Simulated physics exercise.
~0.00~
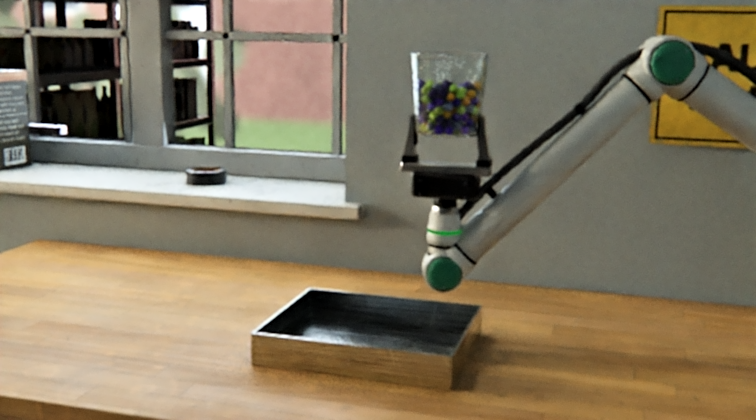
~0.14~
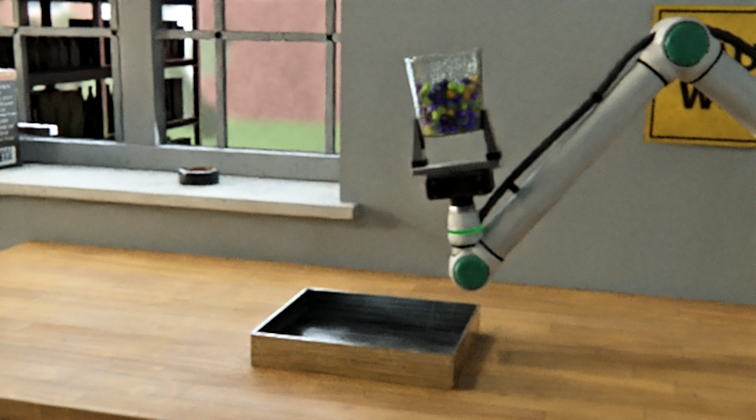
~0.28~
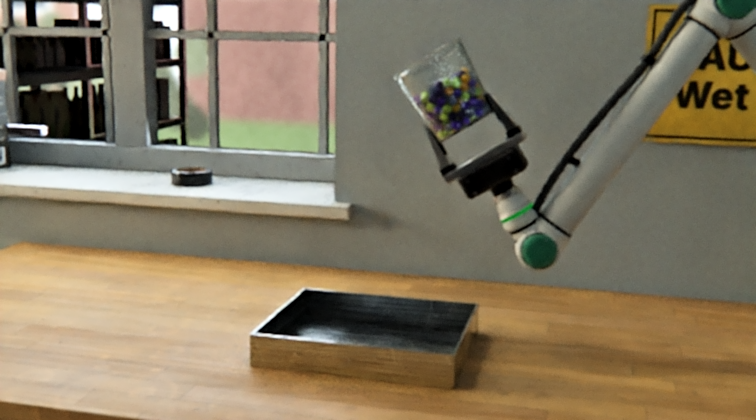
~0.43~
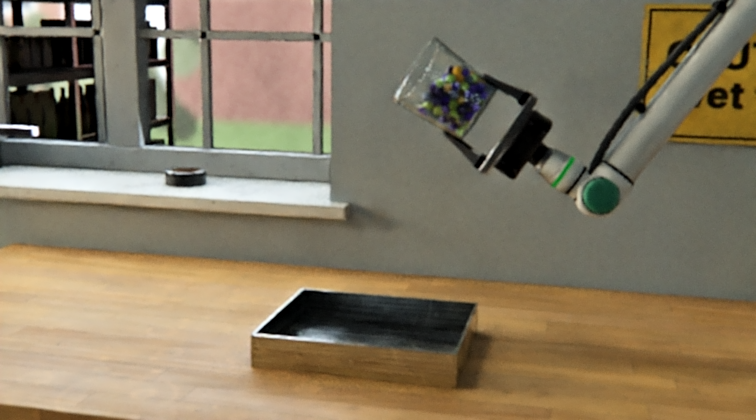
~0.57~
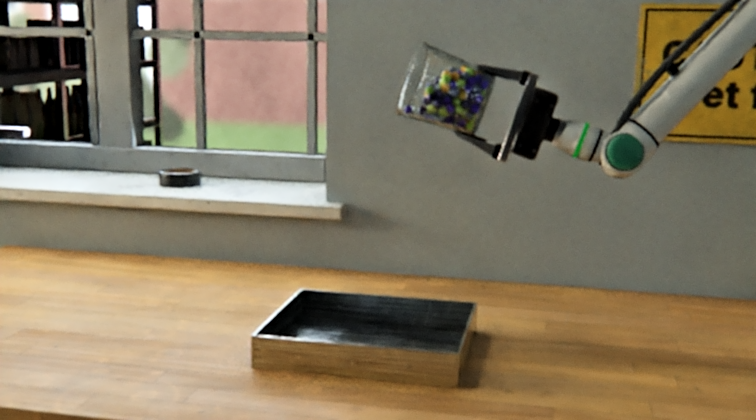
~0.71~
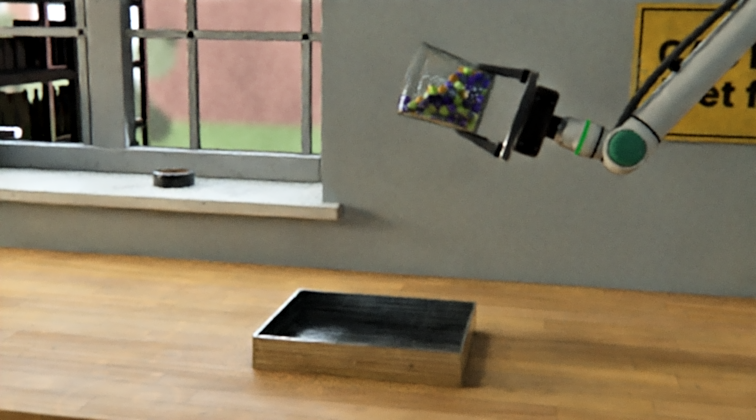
A robot arm held a clear beaker of colourful round sweets above a wooden table with an empty tray, then tilted it left until it lay nearly sideways, the sweets shifting toward its mouth.
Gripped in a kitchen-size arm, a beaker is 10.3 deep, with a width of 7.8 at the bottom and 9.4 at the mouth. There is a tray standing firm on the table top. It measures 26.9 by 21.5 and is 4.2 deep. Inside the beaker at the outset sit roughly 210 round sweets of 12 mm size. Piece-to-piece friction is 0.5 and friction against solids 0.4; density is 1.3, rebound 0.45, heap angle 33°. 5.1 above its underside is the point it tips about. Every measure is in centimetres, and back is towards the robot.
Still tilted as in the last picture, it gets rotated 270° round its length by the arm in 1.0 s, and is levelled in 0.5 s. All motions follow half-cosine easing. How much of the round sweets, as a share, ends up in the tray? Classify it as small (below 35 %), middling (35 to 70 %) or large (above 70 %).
Classified as small.
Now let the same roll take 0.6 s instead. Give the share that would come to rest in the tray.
In that case around 10 percent.
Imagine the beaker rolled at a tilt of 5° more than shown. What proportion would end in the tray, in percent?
Estimate: Around 20 %.
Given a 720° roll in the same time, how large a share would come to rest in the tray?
Roughly 15 percent, then.
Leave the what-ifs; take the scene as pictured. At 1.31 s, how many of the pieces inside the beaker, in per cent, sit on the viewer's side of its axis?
Some 60 percent of the contents is nearer the viewer than the centre line.
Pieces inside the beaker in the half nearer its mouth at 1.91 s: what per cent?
35 percent or so.
After 1.31 s, tipped 73°, highest piece 40 above the table; 199 in the beaker, 2 in the tray, 5 in flight or on a rim.
After 1.91 s, tipped 48°, highest piece 38 above the table; 183 in the beaker, 20 in the tray, 3 in flight or on a rim.
After 2.41 s, upright, highest piece 40 above the table; 182 in the beaker, 24 in the tray.
After 3.11 s, upright, highest piece 40 above the table; 182 in the beaker, 24 in the tray.
At rest, 182 in the beaker, 24 in the tray. That is 12 % in the tray.
